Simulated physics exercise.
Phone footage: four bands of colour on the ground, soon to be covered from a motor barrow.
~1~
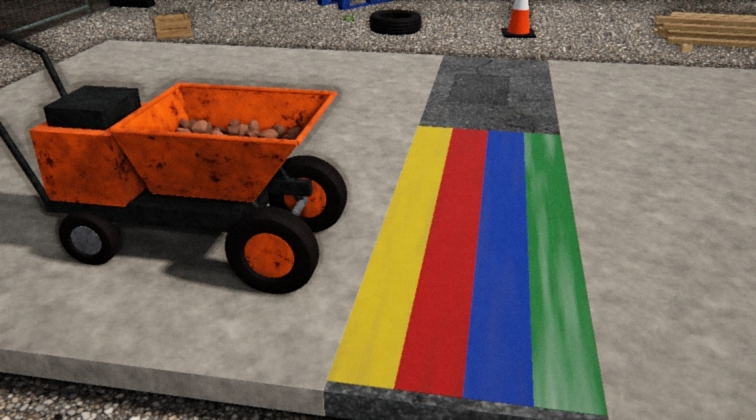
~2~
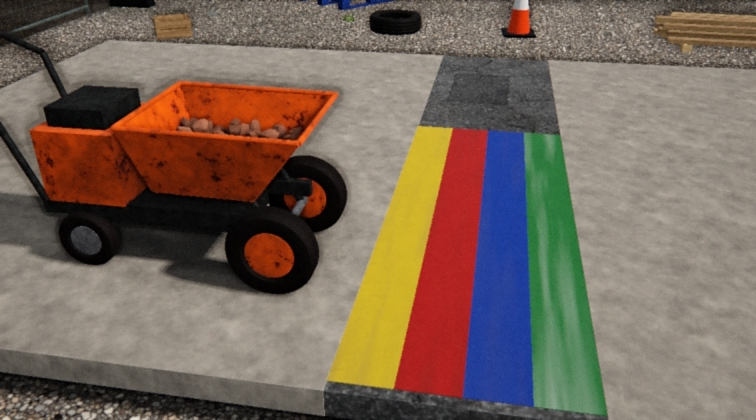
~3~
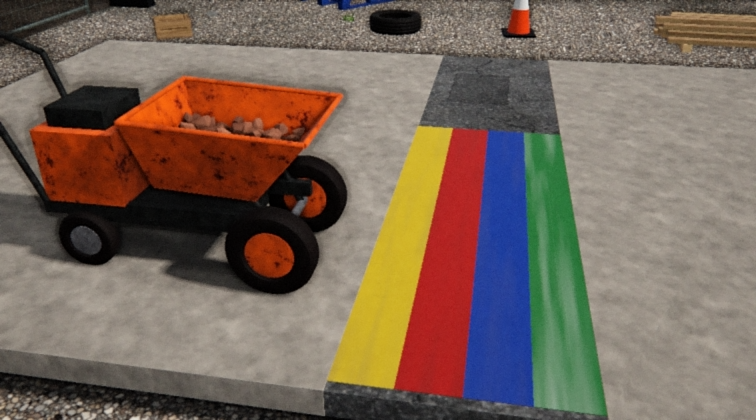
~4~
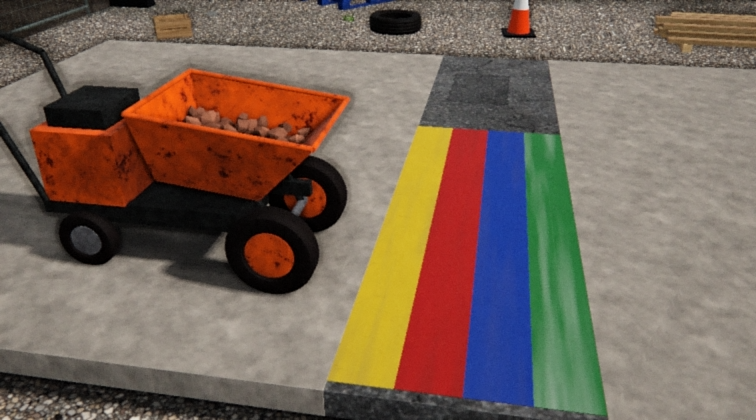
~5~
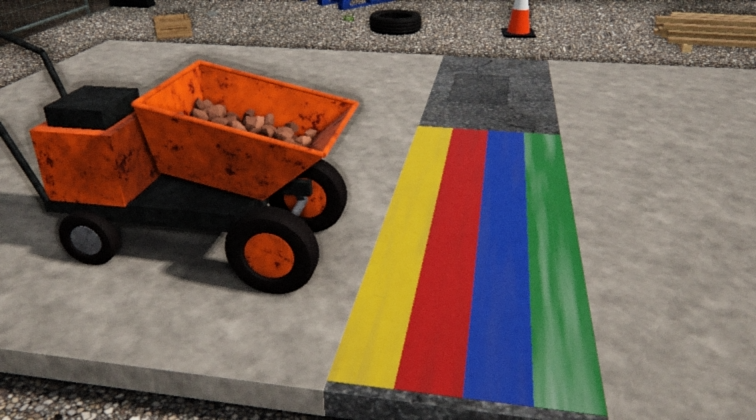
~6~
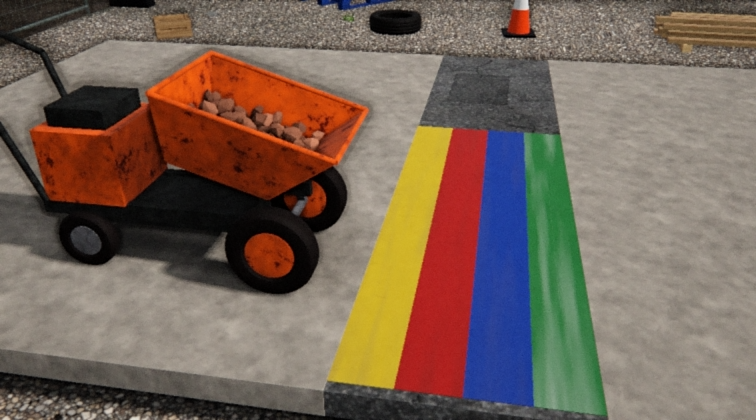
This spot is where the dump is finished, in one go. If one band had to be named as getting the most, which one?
I would name red.
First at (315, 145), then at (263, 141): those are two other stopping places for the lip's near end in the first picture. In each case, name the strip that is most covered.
Case one gives the red strip, case two gives the yellow strip.
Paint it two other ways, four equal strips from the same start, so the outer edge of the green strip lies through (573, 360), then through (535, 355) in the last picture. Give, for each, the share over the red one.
I'd estimate some 40 per cent, and then some 40 per cent.
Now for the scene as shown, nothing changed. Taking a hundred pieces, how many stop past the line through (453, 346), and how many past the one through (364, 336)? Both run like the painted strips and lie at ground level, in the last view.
First roughly 40 percent, then 100 percent.
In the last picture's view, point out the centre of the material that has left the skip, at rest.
Resting centre, last frame: Roughly (452, 267).
Soon, skip tipped steeply; all in the skip.
A while on, skip tipped right over; nearly all in the skip; a stray few over the yellow strip; a small part over the red strip.
Towards the end, skip tipped right over; a small part in the skip; a small part over the yellow strip; about half over the red strip; a small part over the blue strip; a small part over the green strip; a stray few off the paint.
Finally, skip tipped right over; a stray few in the skip; about a quarter over the yellow strip; about half over the red strip; about a quarter over the blue strip; a small part over the green strip; a stray few off the paint.
